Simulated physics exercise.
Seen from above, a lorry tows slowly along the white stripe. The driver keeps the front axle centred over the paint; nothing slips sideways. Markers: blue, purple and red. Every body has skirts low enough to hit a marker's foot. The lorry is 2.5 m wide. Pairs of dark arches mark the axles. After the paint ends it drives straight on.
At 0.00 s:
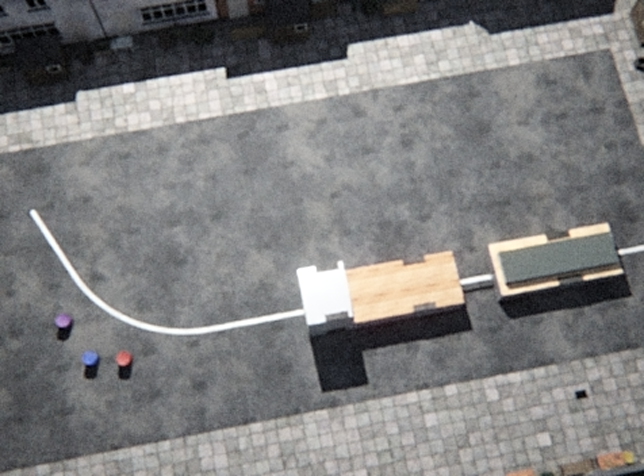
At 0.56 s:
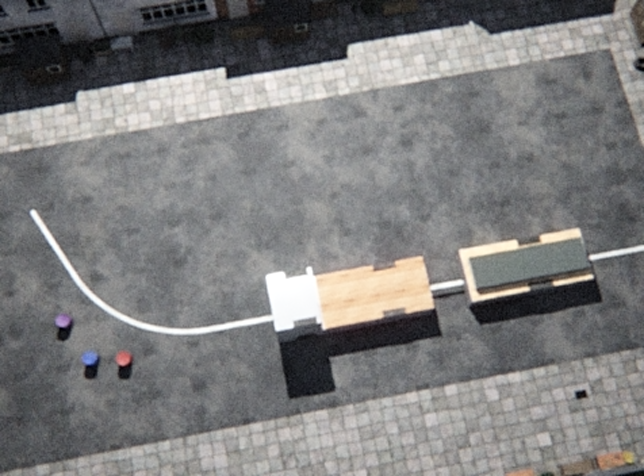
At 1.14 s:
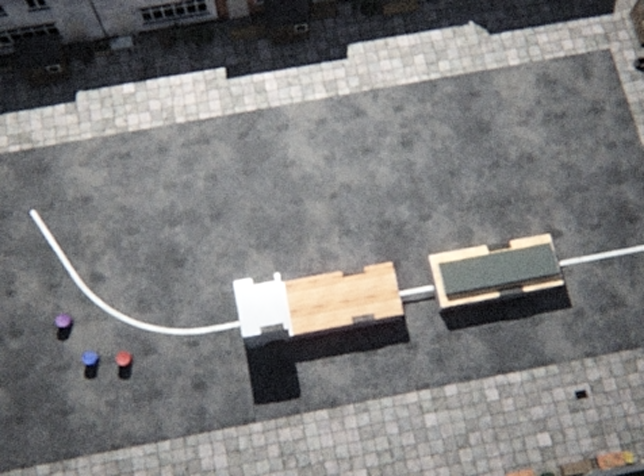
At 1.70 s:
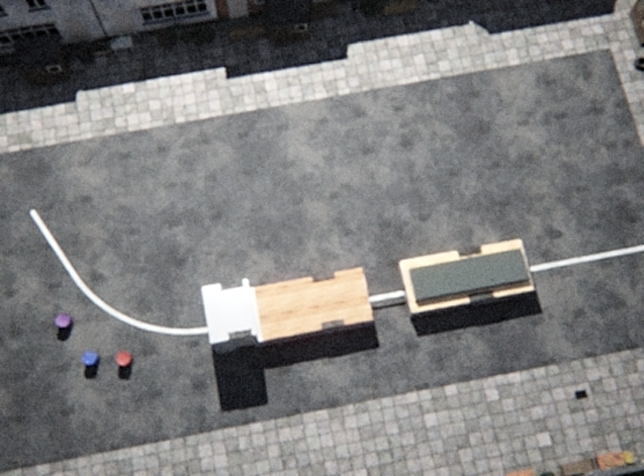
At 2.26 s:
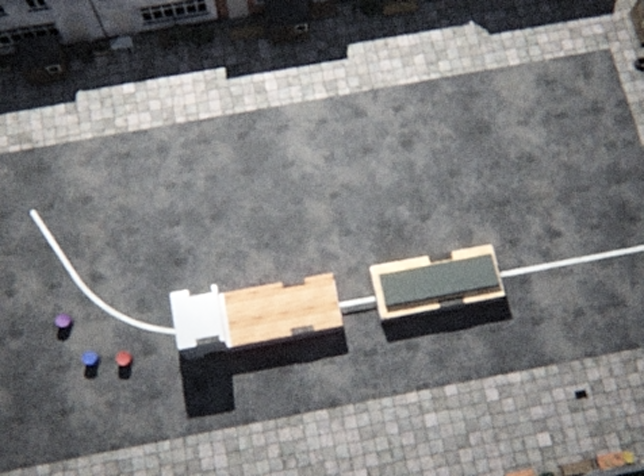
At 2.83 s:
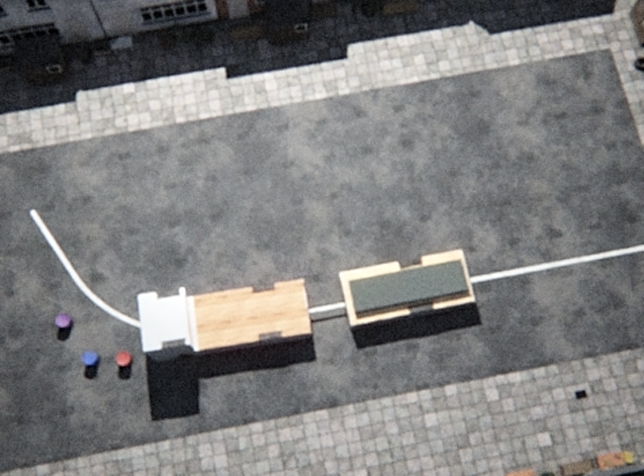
A lorry towing one trailer moves slowly left along a white stripe toward three coloured markers.
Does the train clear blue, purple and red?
Blue is missed. Purple gets knocked. Red gets struck.
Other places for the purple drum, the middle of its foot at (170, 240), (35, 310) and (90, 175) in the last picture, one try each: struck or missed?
First missed, second clear, third clear.
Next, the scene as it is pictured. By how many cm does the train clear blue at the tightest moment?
Blue 40.
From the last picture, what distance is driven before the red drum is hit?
After some 1.0 m.
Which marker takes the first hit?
The red one.
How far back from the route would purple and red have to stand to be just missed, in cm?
Purple 30, red 20.
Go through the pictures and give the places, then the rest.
Nose (307, 305); last axle (564, 257); still straight; blue (92, 359), purple (65, 322), red (125, 360); 1 trailer, in the first picture.
Nose (276, 310); last axle (535, 263); still straight, in the second picture.
Nose (245, 316); last axle (505, 268); still straight, in the third picture.
Nose (214, 322); last axle (476, 274); still straight, in the fourth picture.
Nose (183, 328); last axle (446, 279); still straight, in the fifth picture.
Nose (151, 330); last axle (416, 285); turned 2°; blue (92, 359), purple (65, 322), red (125, 360), in the sixth picture.
After 3.3 s, the last axle is at (392, 290) of the last picture, on the line; the lorry has hit red.
After 3.9 s, the last axle is at (363, 296) of the last picture, 5 cm off the line; blue has been passed with 35 cm to spare.
After 4.4 s, the last axle is at (335, 301) of the last picture, 5 cm off the line; the lorry has hit purple.
After 6.7 s, the last axle is at (227, 307) of the last picture, 65 cm off the line.
After 12.5 s, the last axle is at (1, 149) of the last picture, 45 cm off the line; 2 of 3 struck in all.
